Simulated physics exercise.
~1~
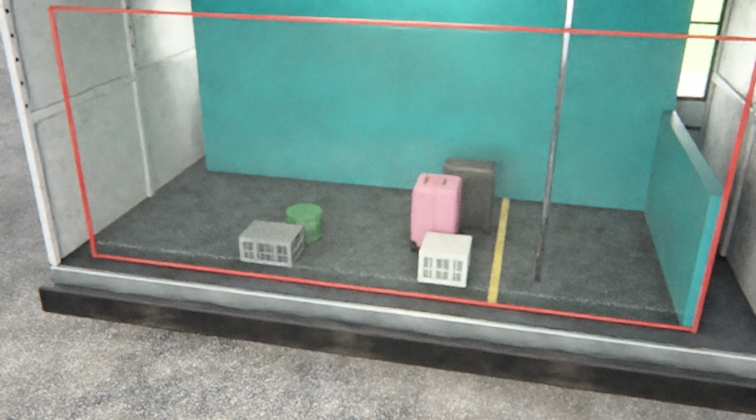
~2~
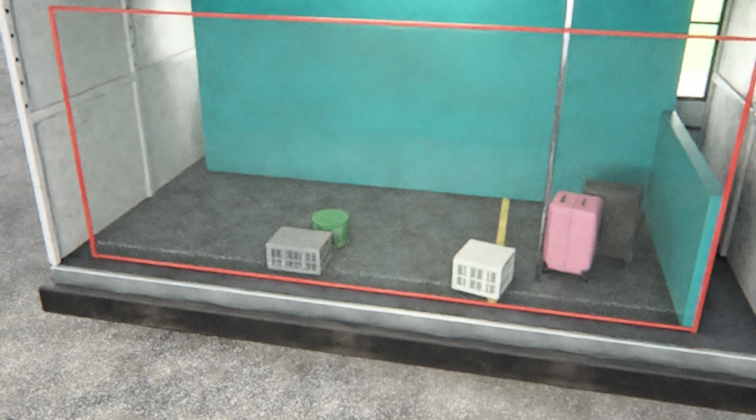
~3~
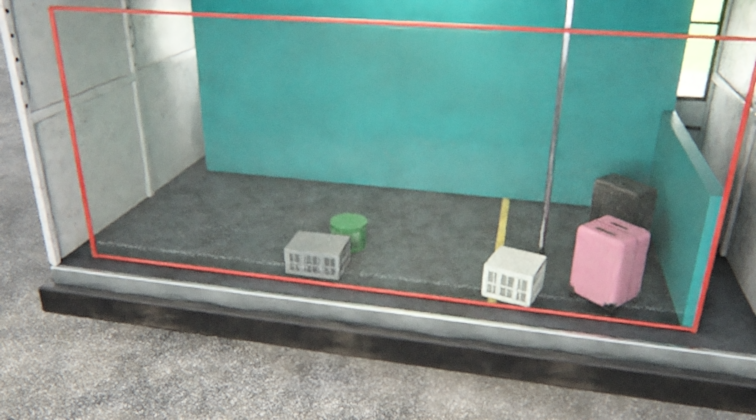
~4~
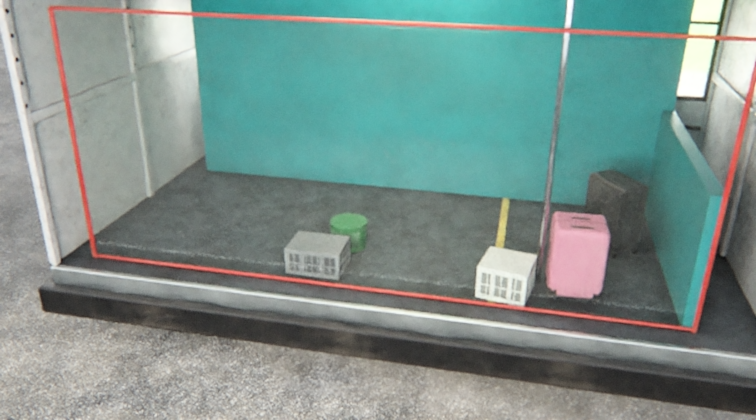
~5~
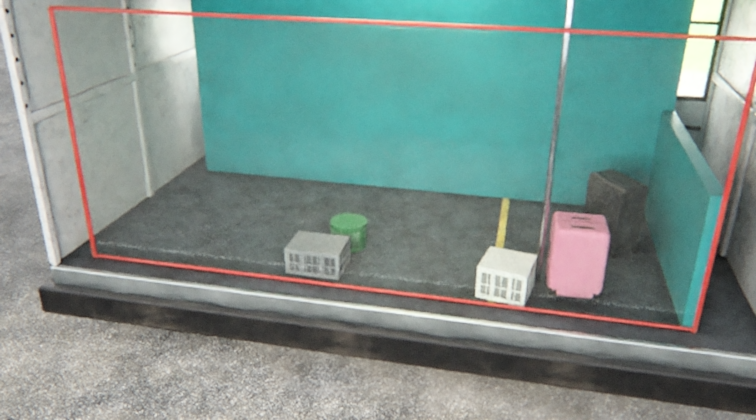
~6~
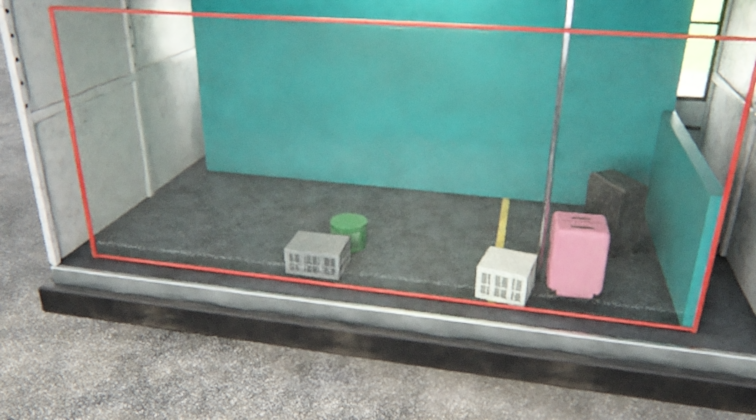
To begin with, a pink suitcase and a dark suitcase stand upright near the middle of a grey floor before a teal wall, with a white crate in front and a grey crate and green bucket to the left. Everything slides right, the suitcases travelling farthest, past the yellow line and the pole. The pink case then comes nearer the front while the crates and bucket shift a little more. Next, both suitcases and the white crate slip slightly back left. Finally all rest, the white crate and suitcases beyond the line, the grey crate and bucket short of it.
